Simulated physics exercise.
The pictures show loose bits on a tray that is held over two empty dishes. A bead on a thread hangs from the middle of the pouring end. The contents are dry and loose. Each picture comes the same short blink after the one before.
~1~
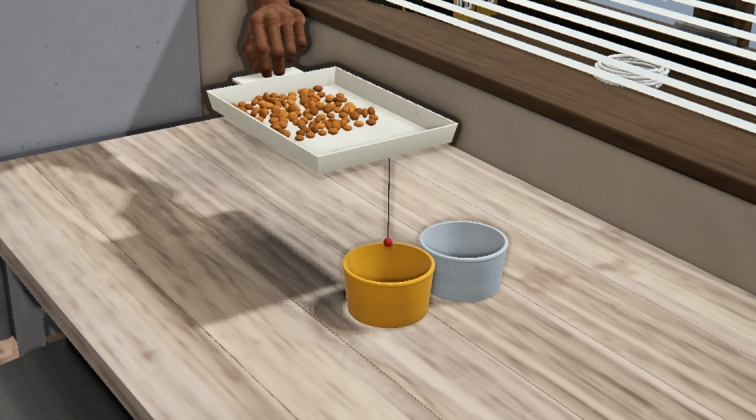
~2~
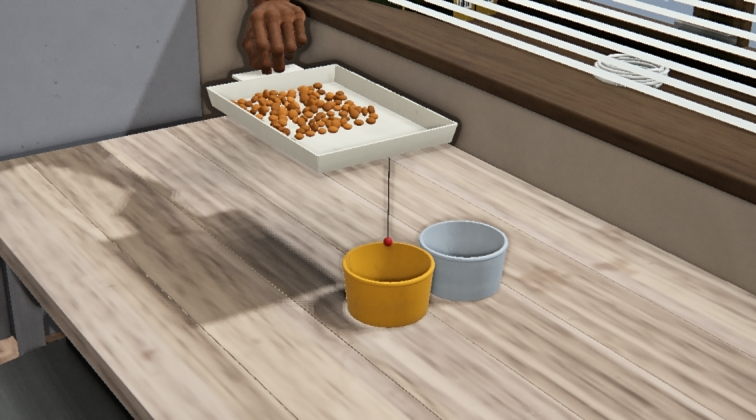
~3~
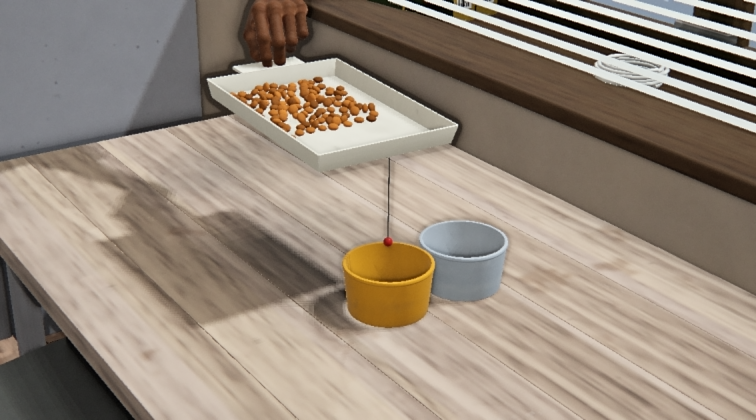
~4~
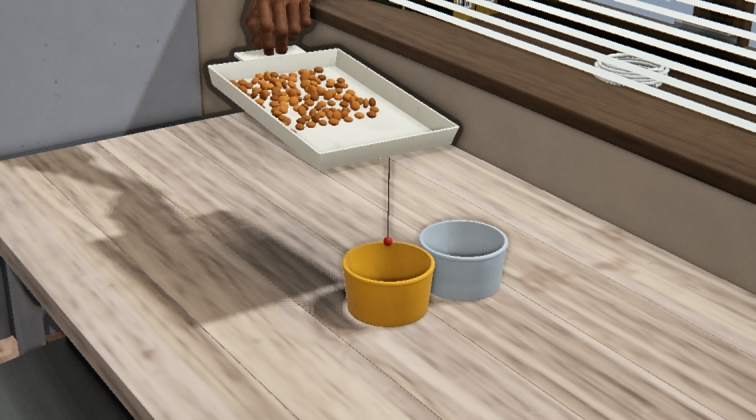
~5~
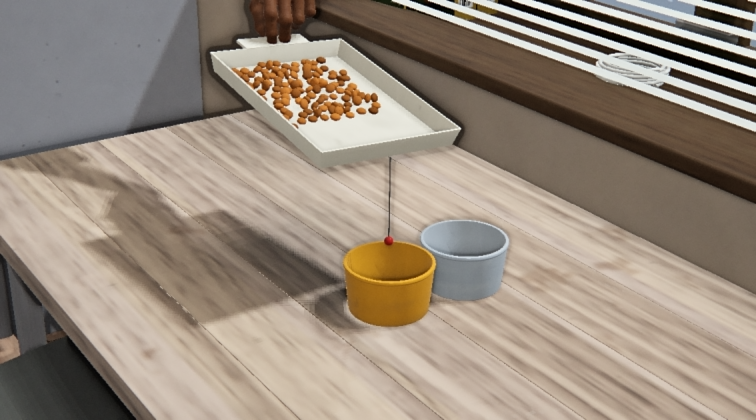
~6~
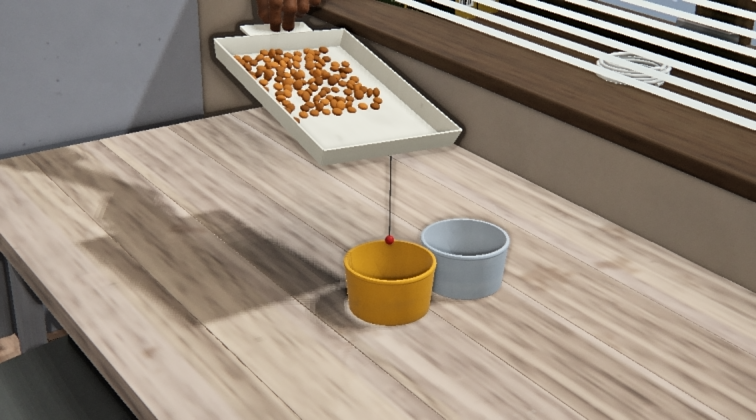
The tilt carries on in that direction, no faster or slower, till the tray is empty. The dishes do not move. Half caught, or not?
They take over half between them.
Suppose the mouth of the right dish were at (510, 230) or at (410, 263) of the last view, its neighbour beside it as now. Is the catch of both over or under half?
First more than half, then the smaller part.
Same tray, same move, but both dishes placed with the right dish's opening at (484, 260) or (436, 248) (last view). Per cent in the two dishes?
First some 50, then 80 per cent.
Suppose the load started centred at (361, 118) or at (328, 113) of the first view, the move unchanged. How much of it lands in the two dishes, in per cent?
First some 80, then 80 per cent.
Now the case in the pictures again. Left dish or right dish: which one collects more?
More ends in the dish on the right.
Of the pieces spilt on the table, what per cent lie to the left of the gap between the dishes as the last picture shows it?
Some 10 per cent.
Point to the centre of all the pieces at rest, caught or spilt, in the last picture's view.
Near (460, 282).
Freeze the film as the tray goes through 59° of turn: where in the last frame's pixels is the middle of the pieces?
At about (426, 136).
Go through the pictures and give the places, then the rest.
Corners of the pouring end near (319, 154) and (452, 123), level; middle of the load near (306, 113), bits of cat kibble; left dish near (414, 299); right dish near (490, 274); bead on its thread near (388, 242), in the first picture.
Corners of the pouring end near (319, 153) and (452, 123), level; middle of the load near (306, 110), in the second picture.
Corners of the pouring end near (320, 153) and (452, 124), tipped barely, lowest at the right corner; middle of the load near (306, 106), in the third picture.
Corners of the pouring end near (321, 151) and (453, 126), tipped a little, lowest at the right corner; middle of the load near (307, 98), in the fourth picture.
Corners of the pouring end near (323, 149) and (455, 127), tipped a little, lowest at the right corner; middle of the load near (309, 90), in the fifth picture.
Corners of the pouring end near (325, 147) and (456, 128), tipped a little, lowest at the right corner; middle of the load near (311, 81); left dish near (416, 296); right dish near (491, 272), in the sixth picture.
Shortly afterwards, tray tipped steeply; the bulk on the tray; only a few in the right dish; a little in the air.
Next, tray tipped right over; near half on the tray; only a few in the left dish; near a quarter in the right dish; near a quarter outside both; only a few in the air.
Some moments later, tray tipped past a quarter turn; a little in the left dish; near half in the right dish; near a quarter outside both; only a few in the air.
In the end, tray tipped past a quarter turn; a little in the left dish; near half in the right dish; near a quarter outside both; only a few in the air.
